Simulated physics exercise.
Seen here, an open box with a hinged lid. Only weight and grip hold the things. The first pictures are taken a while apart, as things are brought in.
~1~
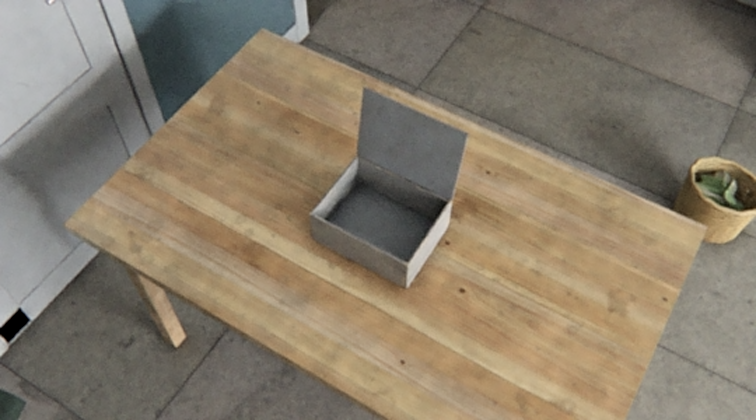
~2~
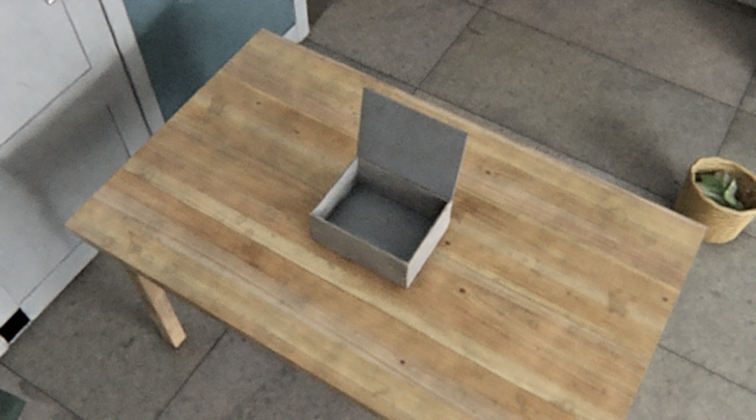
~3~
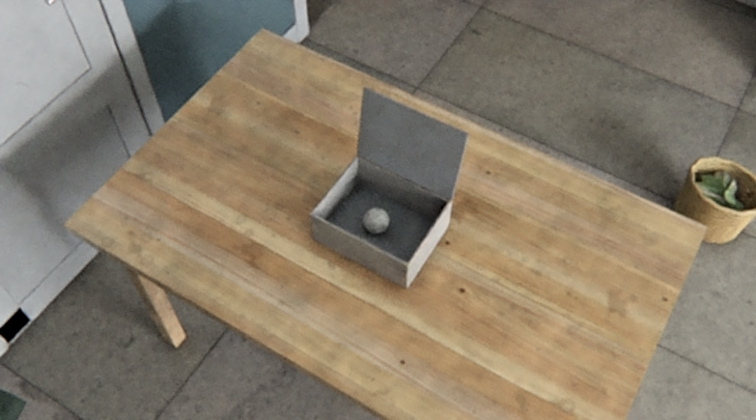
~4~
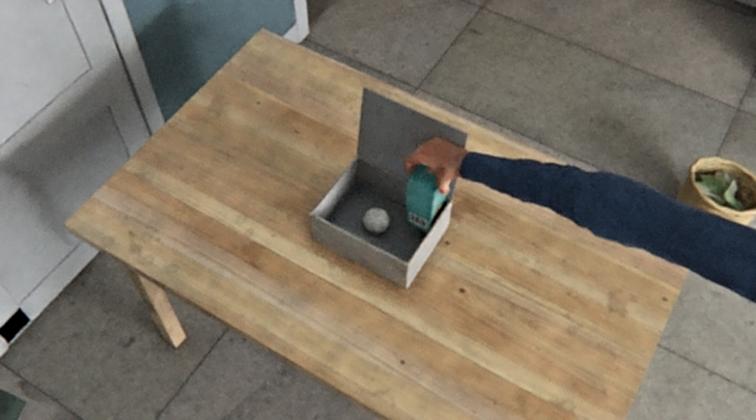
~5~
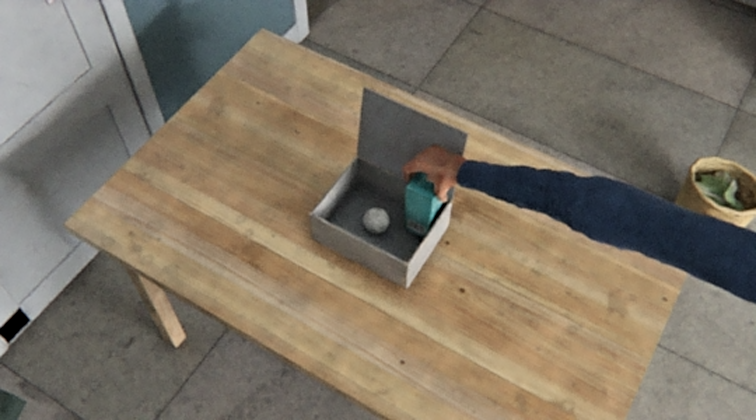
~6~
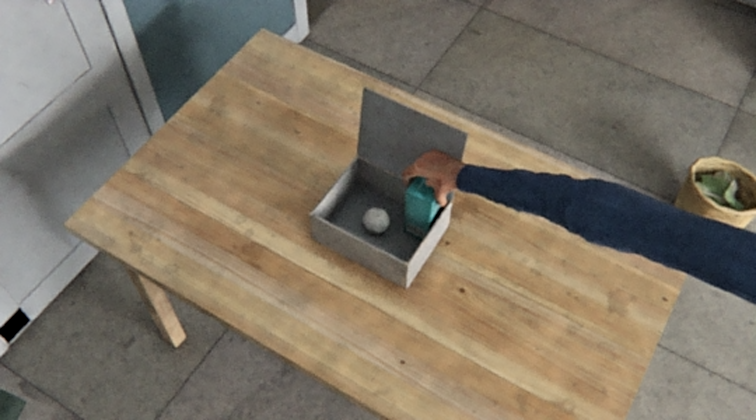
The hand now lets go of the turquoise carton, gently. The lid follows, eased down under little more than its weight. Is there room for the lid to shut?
As it turns out, it is held up.
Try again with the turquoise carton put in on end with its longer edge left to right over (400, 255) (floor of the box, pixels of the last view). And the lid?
Then it stays ajar.
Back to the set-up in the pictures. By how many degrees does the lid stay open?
About 20°.
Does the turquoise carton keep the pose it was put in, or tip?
The turquoise carton tips.
Then, 1.60 s later than the last frame, lid 68° above the rim; turquoise carton tilted by 8° near (422, 211).
Then, 2.00 s later than the last frame, lid 21° above the rim; turquoise carton tilted by 50° near (407, 234).
When it is over, lid 19° above the rim; lying over in the box, turquoise carton; white ball as before. End places, in pixels of the last picture, turquoise carton near (410, 231).
